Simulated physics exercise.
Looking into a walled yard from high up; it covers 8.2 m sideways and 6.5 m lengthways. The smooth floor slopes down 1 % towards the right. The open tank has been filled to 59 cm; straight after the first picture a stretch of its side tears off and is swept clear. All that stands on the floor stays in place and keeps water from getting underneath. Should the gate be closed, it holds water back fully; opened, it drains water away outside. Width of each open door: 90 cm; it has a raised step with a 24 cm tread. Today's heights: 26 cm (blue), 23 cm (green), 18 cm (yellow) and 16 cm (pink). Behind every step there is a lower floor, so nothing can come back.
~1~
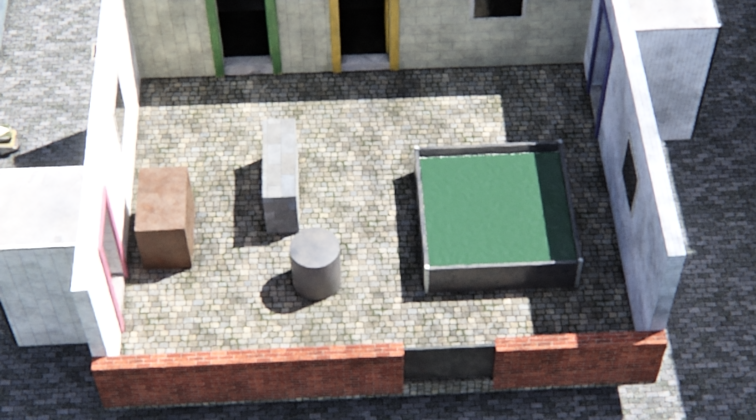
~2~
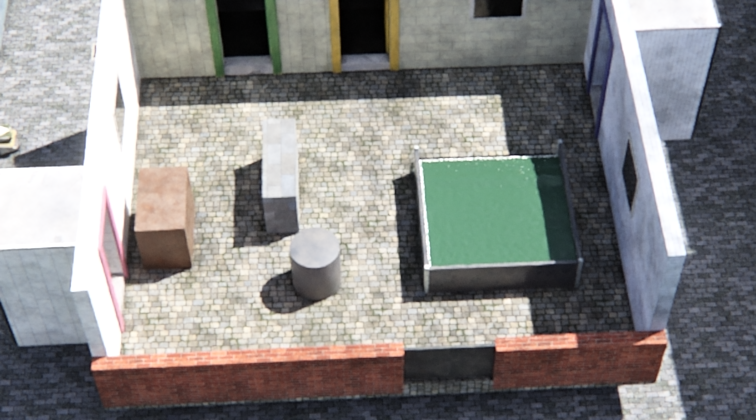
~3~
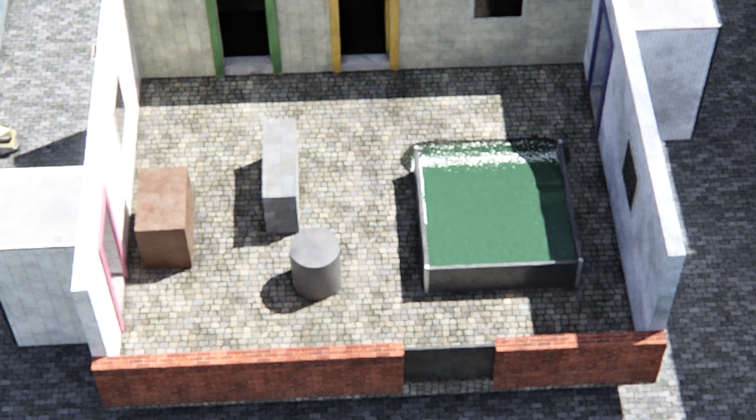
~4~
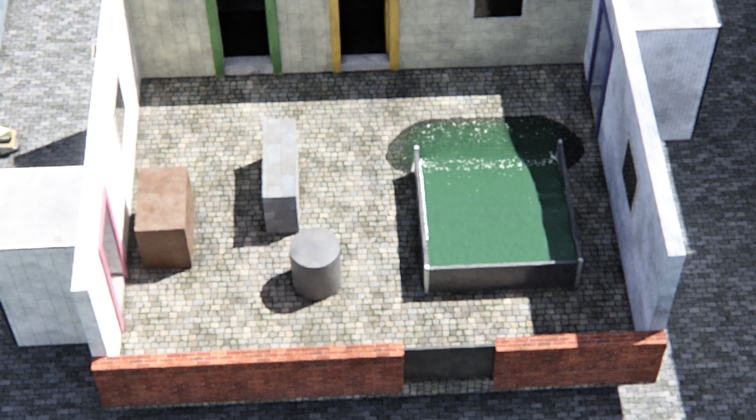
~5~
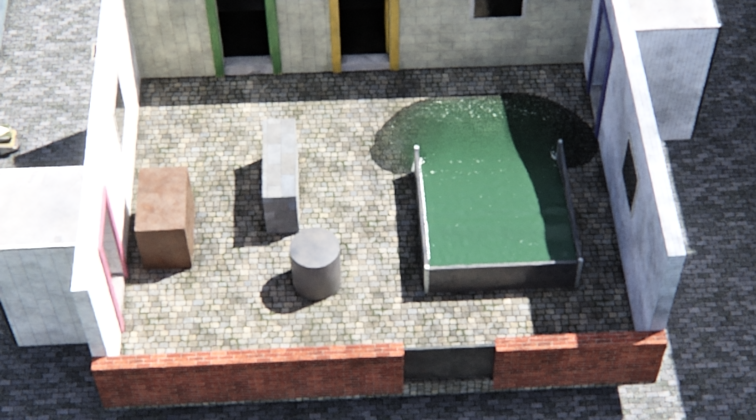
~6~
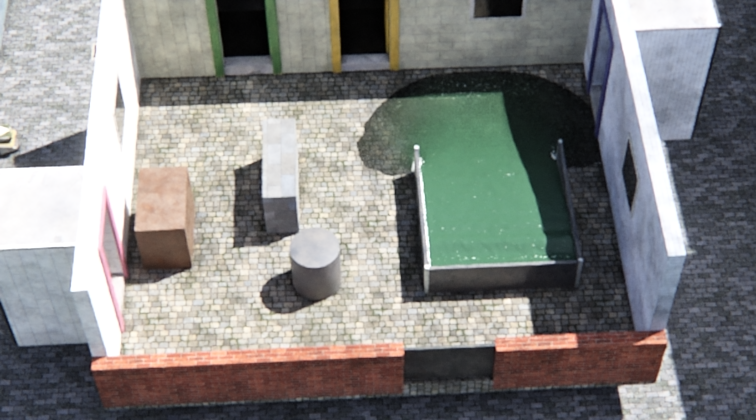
In a walled yard with a brown block, a grey slab and a cylinder, an open tank of green water loses its far side, and the water pours out and spreads across the paving towards the back wall.
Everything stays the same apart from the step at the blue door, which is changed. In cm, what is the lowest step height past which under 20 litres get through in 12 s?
Close to 24 cm is just enough.
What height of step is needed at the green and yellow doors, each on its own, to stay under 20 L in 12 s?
About 7.0 cm at green and 15 cm at yellow.
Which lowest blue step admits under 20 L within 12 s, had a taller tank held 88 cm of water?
Then around 37 centimetres.
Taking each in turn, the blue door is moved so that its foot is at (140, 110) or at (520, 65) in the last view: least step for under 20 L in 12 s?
Around 13.5 and 33 cm respectively.
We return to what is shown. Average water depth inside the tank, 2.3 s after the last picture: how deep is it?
Around 16 centimetres.
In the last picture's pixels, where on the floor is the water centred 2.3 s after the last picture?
(472, 133).
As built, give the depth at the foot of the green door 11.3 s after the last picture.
It comes to about 7.0 centimetres deep.
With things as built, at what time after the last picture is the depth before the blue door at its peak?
I'd say near 1.8 seconds.
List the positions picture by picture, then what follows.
In the first frame, still water, 59 cm deep, in the open tank at (496, 206); the blue door at (600, 75) is dry.
In the second frame, water pours out on the far side and has run 0.2 m, to a hidden place; about 8 cm deep outside, 59 cm at the back.
In the third frame, the front is at (428, 145), 0.7 m from the gap on the far side; 1.6 m2 of floor is wet, 59 cm left at the back.
In the fourth frame, water pours out on the far side and has run 1.1 m, to (426, 124); about 9 cm deep outside, 59 cm at the back.
In the fifth frame, the front is at (427, 102), 1.7 m from the gap on the far side; 5.1 m2 of floor is wet, 59 cm left at the back.
In the sixth frame, the gap is on the far side, the front 2.3 m out at (451, 77); the back of the open tank holds 56 cm; 0.1 m in a straight line remain to the blue door at (600, 75).
Then, 0.7 s after the last picture water covers 25 % of the floor, deepest (40 cm) near (483, 73); 13 cm at the blue door, 0 litres in over its 26 cm step.
Then, 2.3 s after the last picture water covers 35 % of the floor, deepest (38 cm) near (579, 63); 30 cm at the blue door, 8 litres in over its 26 cm step.
Then, 11.3 s after the last picture water covers 100 % of the floor, deepest (13 cm) near (124, 306); 10 cm at the blue door, 12 litres in over its 26 cm step.
At the blue door as built, the water peaked near 32 cm, 1.9 s after the last picture.
With a step of 21.5 cm, 33 litres would have come in within the 12 s; with 29 cm, 5 litres. So under 20 litres takes about 24 cm.
